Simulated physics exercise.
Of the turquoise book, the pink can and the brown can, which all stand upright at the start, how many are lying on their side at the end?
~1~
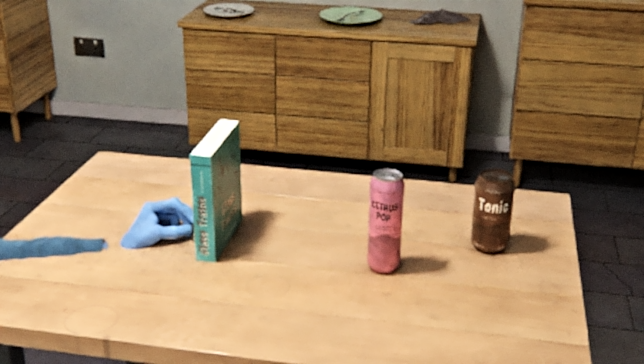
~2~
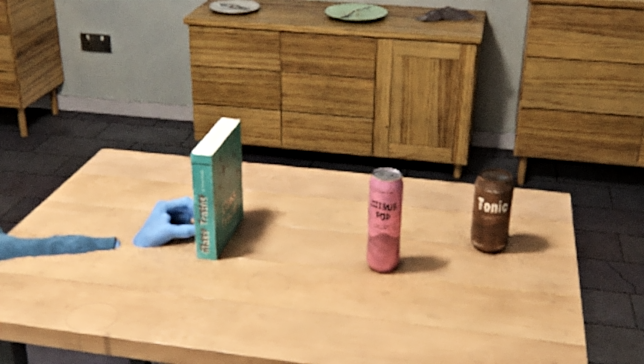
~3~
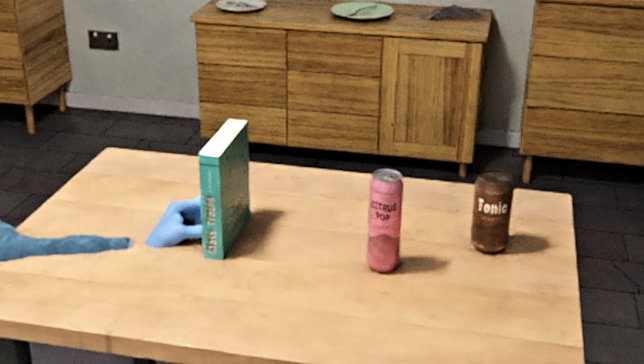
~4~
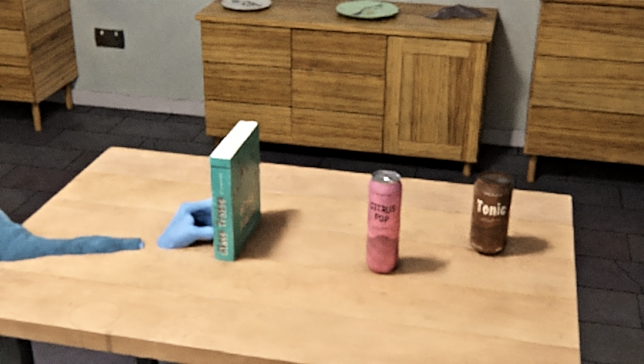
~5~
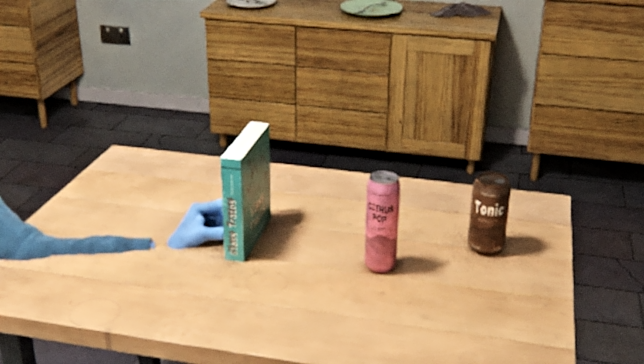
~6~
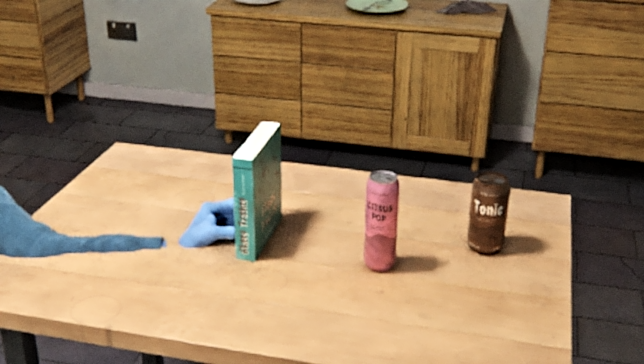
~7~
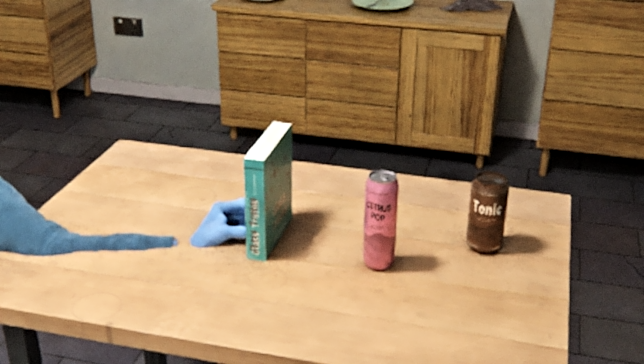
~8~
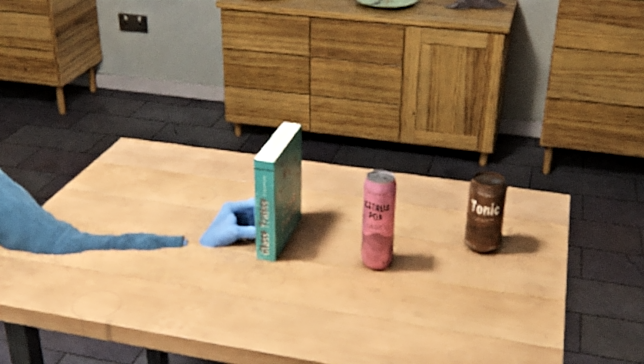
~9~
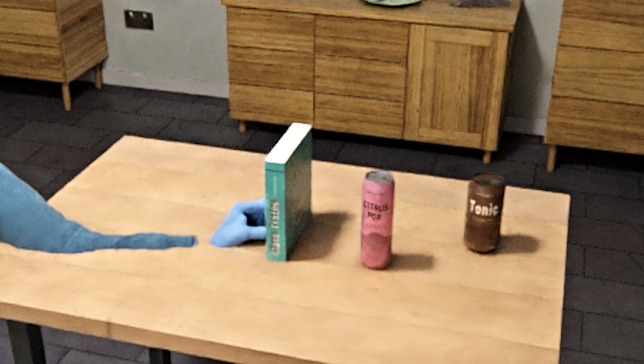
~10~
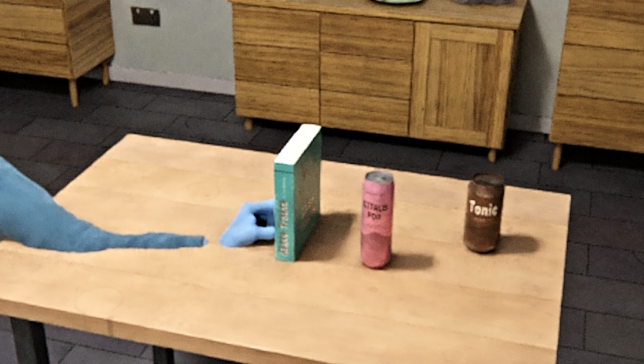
None of them are lying on their side at the end, as the book and both cans are all still standing upright.
